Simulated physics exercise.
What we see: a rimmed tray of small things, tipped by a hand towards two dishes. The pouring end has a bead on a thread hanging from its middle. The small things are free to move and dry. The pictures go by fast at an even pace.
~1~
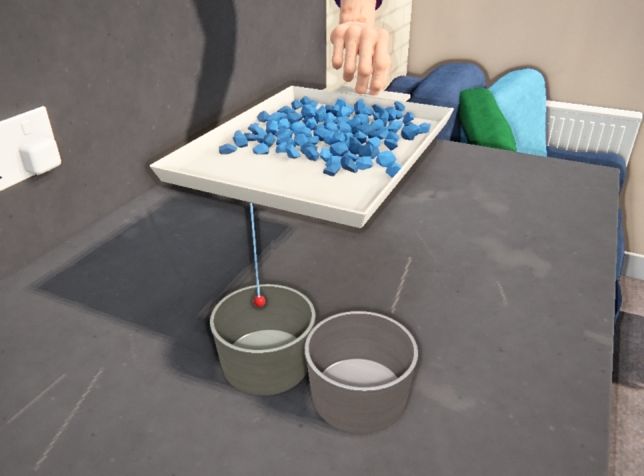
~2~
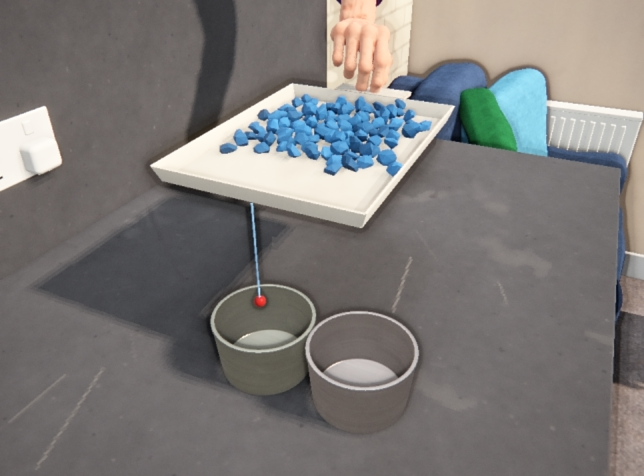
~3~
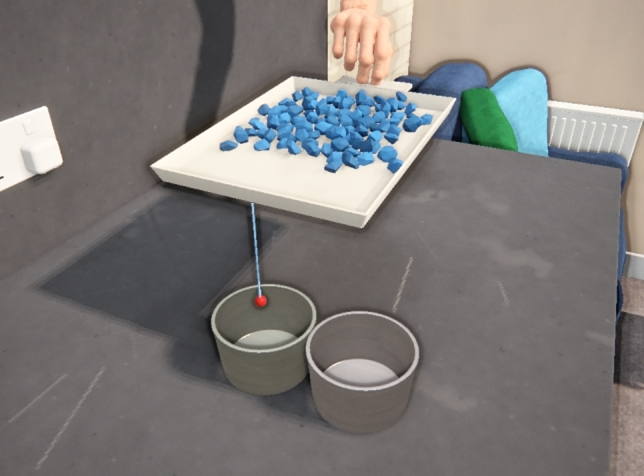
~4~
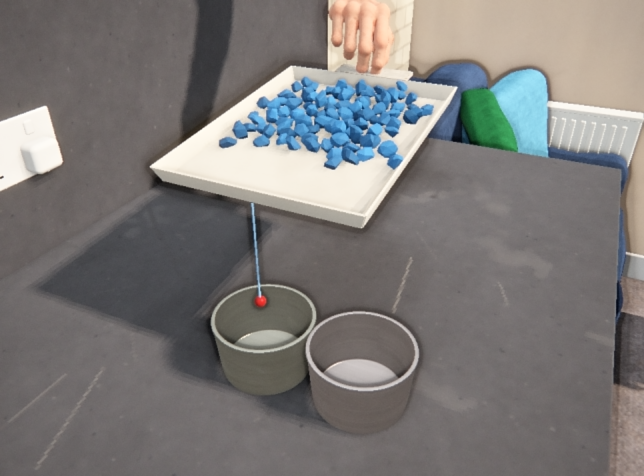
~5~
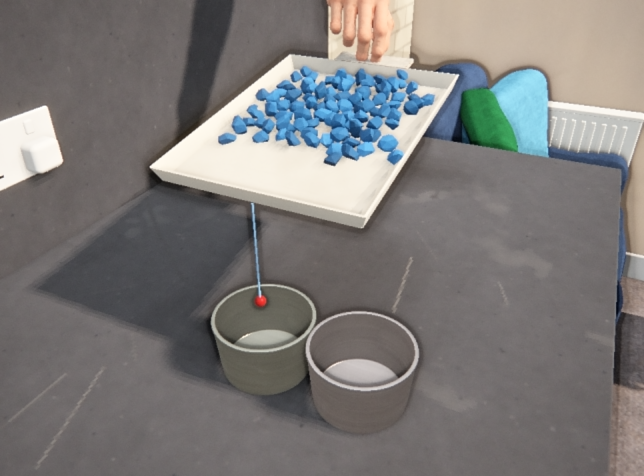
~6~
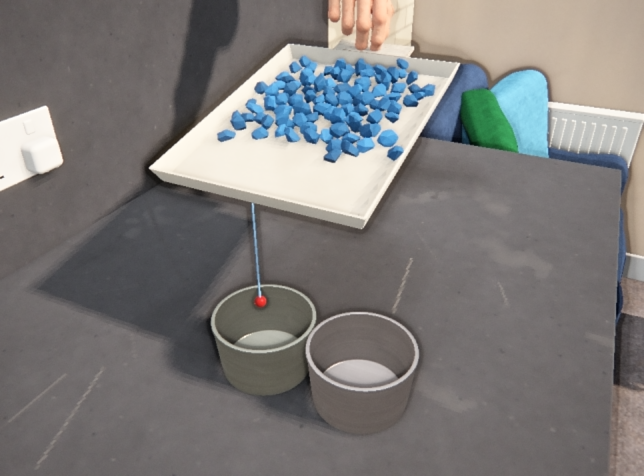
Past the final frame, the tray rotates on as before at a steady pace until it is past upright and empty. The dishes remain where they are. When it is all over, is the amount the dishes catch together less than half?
Yes, the dishes save the lesser portion.
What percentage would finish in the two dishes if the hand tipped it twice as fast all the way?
About 10 %.
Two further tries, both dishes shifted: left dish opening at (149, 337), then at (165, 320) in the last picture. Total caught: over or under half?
In the first position past half, in the second past half.
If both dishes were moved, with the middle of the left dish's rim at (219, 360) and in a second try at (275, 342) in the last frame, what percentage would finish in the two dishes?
Around 70 and around 50 per cent, in that order.
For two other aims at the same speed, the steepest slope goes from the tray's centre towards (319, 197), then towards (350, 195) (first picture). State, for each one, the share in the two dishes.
Shares: 70 %, then 90 %.
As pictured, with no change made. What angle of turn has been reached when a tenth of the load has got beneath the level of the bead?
It has tipped about 60 degrees.
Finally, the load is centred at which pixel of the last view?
Resting centre, last frame: Roughly (207, 427).
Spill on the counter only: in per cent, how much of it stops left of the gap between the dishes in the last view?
Around 90 percent of the pieces.
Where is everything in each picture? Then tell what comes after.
In the first picture, corners of the pouring end at (159, 164) and (361, 209), level; middle of the load at (331, 130), aquarium stones; left dish at (238, 367); right dish at (339, 405); bead on its thread at (259, 301).
In the second picture, corners of the pouring end at (160, 164) and (362, 209), level; middle of the load at (332, 128).
In the third picture, corners of the pouring end at (160, 164) and (362, 210), tipped barely, level across its low end; middle of the load at (333, 123).
In the fourth picture, corners of the pouring end at (159, 165) and (362, 211), tipped a little, level across its low end; middle of the load at (332, 116).
In the fifth picture, corners of the pouring end at (159, 165) and (361, 211), tipped a little, level across its low end; middle of the load at (332, 108).
In the sixth picture, corners of the pouring end at (158, 166) and (361, 212), tipped a little, level across its low end; middle of the load at (331, 101); left dish at (238, 367); right dish at (339, 405).
Soon, tray tipped steeply; most on the tray; a stray few in the right dish; a stray few in the left dish; a stray few outside both; a small part in the air.
A while on, tray tipped right over; about a quarter on the tray; a stray few in the right dish; a small part in the left dish; about a third outside both; about a quarter in the air.
Towards the end, tray tipped past a quarter turn; a small part in the right dish; a small part in the left dish; most outside both.
Finally, tray tipped past a quarter turn; a small part in the right dish; a small part in the left dish; most outside both.
